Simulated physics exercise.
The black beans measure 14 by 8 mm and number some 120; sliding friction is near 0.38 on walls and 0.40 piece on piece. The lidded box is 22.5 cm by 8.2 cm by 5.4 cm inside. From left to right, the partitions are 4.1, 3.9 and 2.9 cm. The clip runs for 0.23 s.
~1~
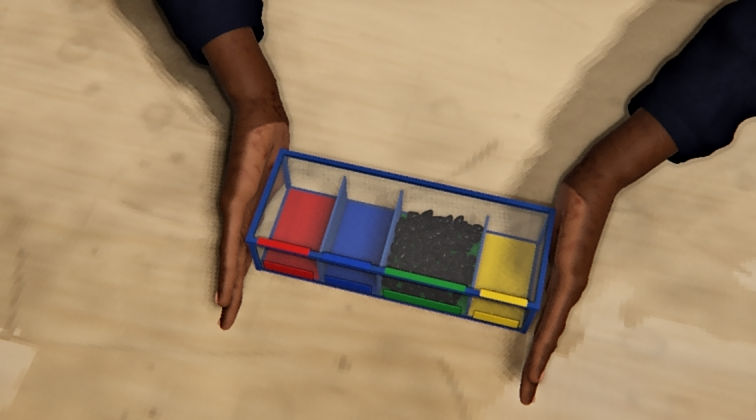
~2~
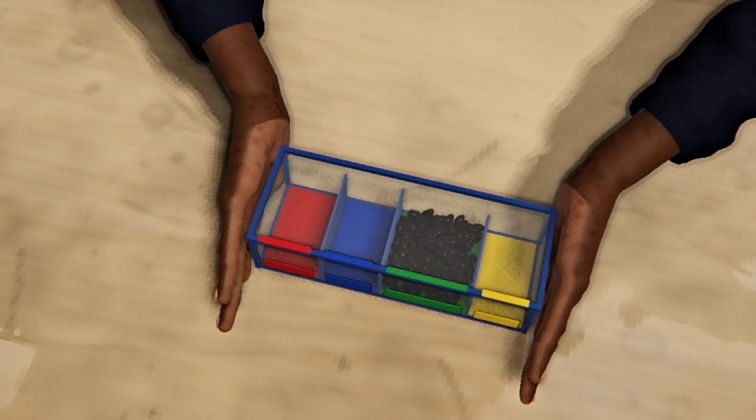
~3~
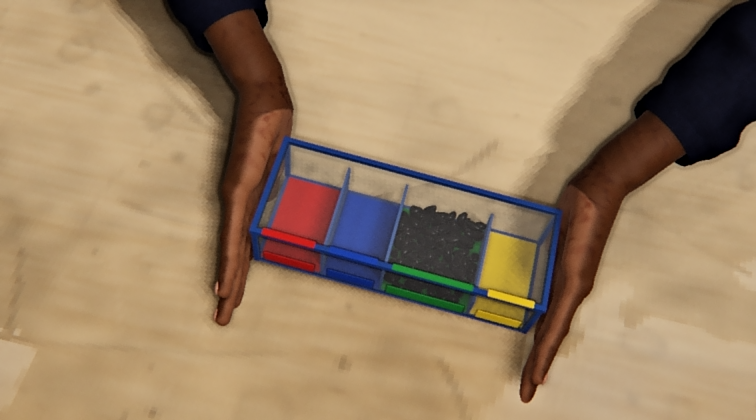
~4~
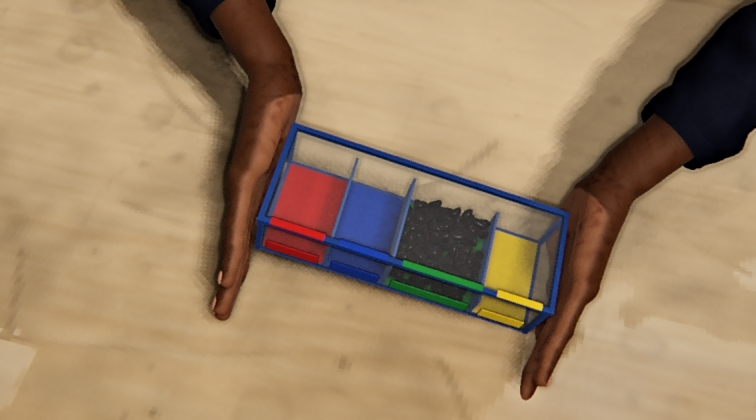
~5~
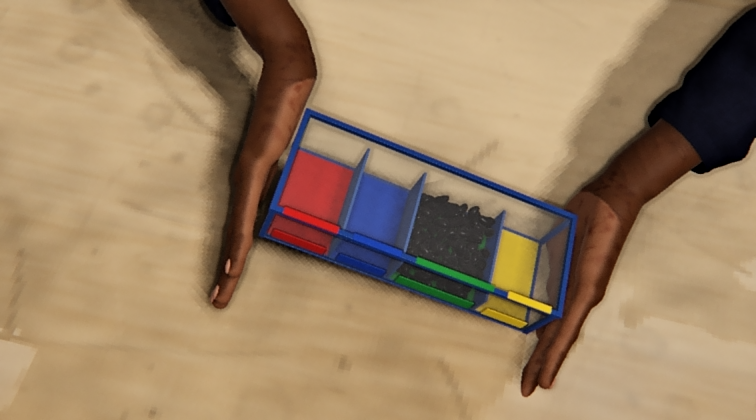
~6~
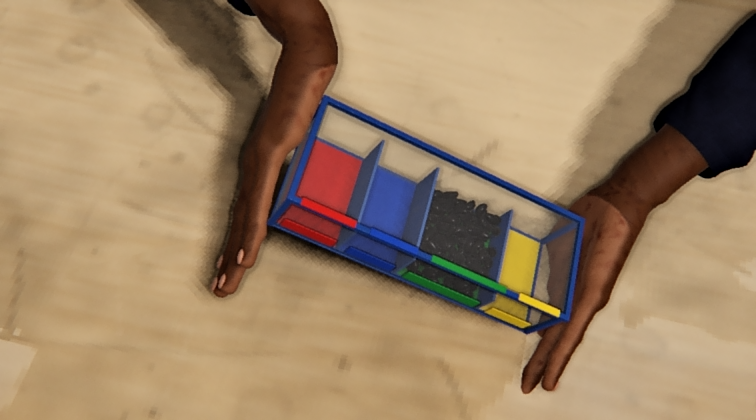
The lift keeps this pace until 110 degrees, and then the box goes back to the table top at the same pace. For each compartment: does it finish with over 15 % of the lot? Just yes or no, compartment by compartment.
Red gets a no, blue gets a no, green gets a no, yellow gets a yes.
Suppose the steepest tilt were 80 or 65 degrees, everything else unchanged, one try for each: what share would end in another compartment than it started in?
First try: Around 50 %; second try: Around 25 %.
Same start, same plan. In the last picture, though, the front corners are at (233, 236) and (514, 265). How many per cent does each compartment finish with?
In the end red holds 20 %, blue holds 10 %, green holds 70 % and yellow holds 0 %.
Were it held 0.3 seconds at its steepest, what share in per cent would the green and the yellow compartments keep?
Green 10, yellow 90.
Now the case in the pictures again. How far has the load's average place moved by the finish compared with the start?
Measured shift: Some 6.0 cm.
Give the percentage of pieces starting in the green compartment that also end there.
Share retained: Approx. 10 %.
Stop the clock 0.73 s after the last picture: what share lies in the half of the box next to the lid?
Close to 80 in a hundred.
Then, 0.73 s after the last picture, tilt 109 degrees; green 30 %, yellow 70 %.
Then, 1.21 s after the last picture, tilt 46 degrees; green 10 %, yellow 90 %.
Then, 1.76 s after the last picture, tilt 0 degrees; green 10 %, yellow 90 %.
In the end, red 0 %, blue 0 %, green 10 %, yellow 90 %.
